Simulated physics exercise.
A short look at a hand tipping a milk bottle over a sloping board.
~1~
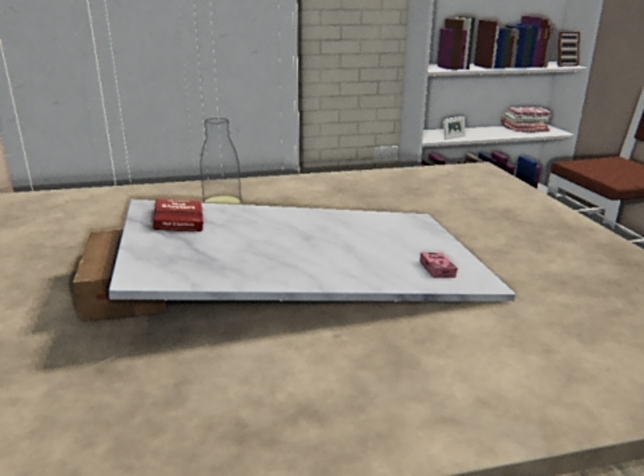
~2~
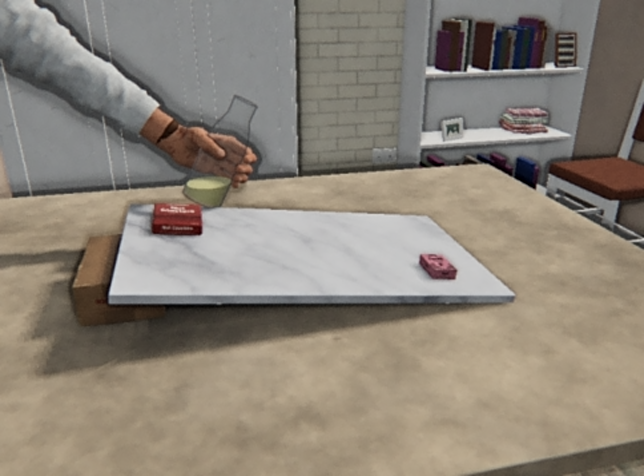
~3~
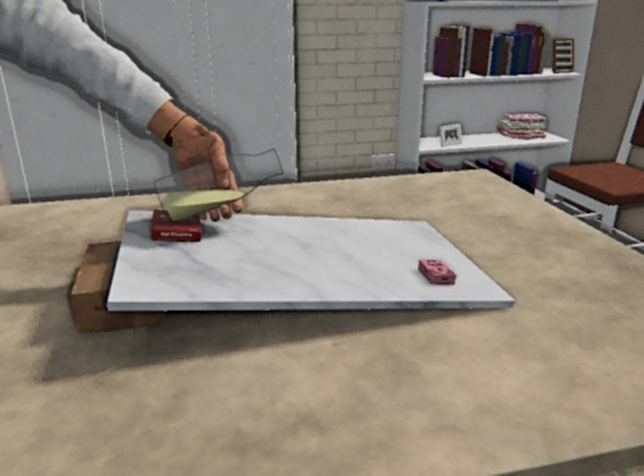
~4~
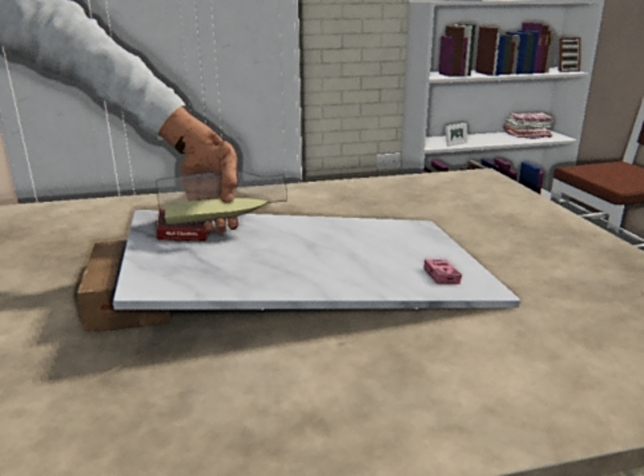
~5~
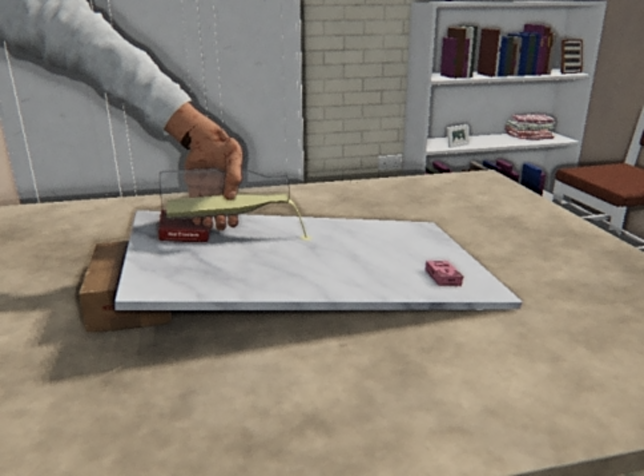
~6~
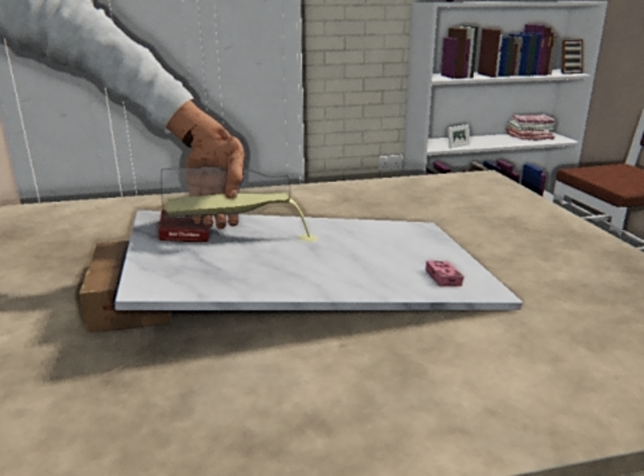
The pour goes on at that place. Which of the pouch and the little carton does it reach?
The pouch escapes and the little carton escapes.
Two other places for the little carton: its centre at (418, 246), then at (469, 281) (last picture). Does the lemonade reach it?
First it gets wet, then it stays dry.
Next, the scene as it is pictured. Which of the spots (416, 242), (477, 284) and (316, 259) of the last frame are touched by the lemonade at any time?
One: Soaked. Two: Not reached. Three: Untouched.
Soon after, it runs down to the right; the pouch is dry; the little carton is dry.
Later, it runs down to the right and off the end; the pouch is dry; the little carton is dry.
In the end, it runs down to the right and off the end; the pouch is dry; the little carton is dry.
